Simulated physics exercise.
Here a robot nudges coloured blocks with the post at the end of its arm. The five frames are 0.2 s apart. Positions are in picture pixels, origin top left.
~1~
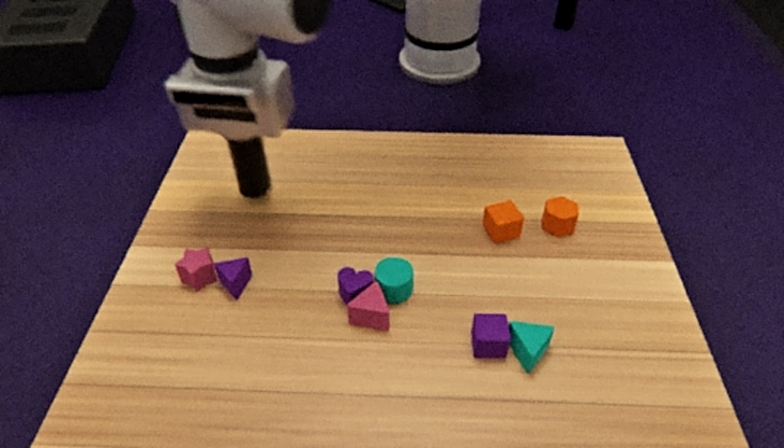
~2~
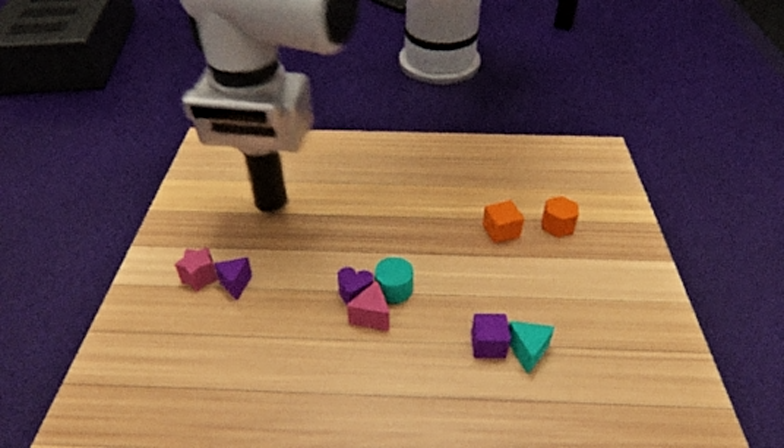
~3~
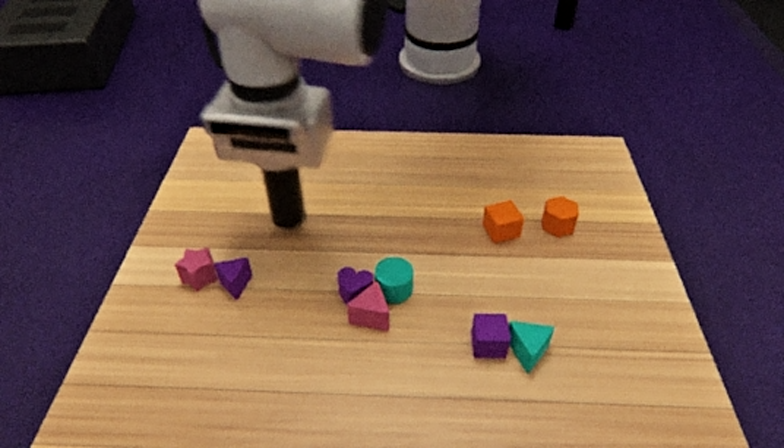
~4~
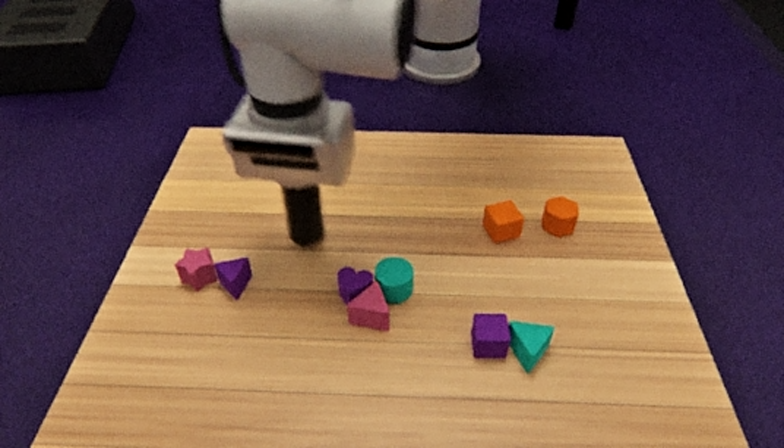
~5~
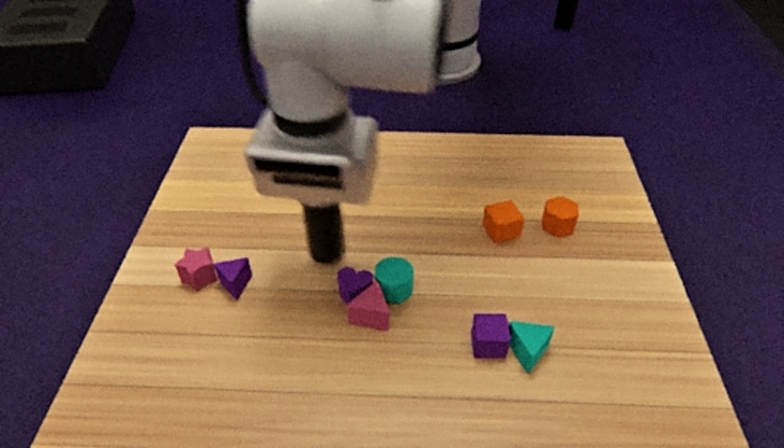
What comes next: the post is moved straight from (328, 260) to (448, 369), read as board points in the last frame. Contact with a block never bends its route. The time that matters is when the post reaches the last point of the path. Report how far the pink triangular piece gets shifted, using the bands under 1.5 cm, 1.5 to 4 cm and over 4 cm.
Final distance: More than 4 cm.
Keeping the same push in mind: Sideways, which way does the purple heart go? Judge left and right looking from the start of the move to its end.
It shifts rightward.
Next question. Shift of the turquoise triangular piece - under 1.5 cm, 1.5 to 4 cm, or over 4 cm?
Displacement: Within 1.5 cm.
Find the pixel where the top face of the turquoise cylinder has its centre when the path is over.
At (426, 280).
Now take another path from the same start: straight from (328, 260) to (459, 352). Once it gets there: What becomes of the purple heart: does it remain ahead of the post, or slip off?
When the path ends, it will lie beside or behind the post.
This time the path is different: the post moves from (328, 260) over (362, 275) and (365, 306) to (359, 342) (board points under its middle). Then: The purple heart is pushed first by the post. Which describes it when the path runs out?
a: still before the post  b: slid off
It's a.
What follows on the original path. One third of the way, post (365, 283); purple heart (364, 298), turned 15° anticlockwise; pink triangular piece (382, 315); turquoise cylinder (404, 273).
Two thirds of the way, post (406, 319); purple heart (389, 334), turned 15° clockwise; pink triangular piece (396, 359), turned 30° clockwise; turquoise cylinder (426, 280).
At the end, post (449, 360); purple heart (396, 344), turned 45° clockwise; pink triangular piece (394, 371), turned 45° clockwise; turquoise cylinder (426, 280); purple square block still; turquoise triangular piece still.
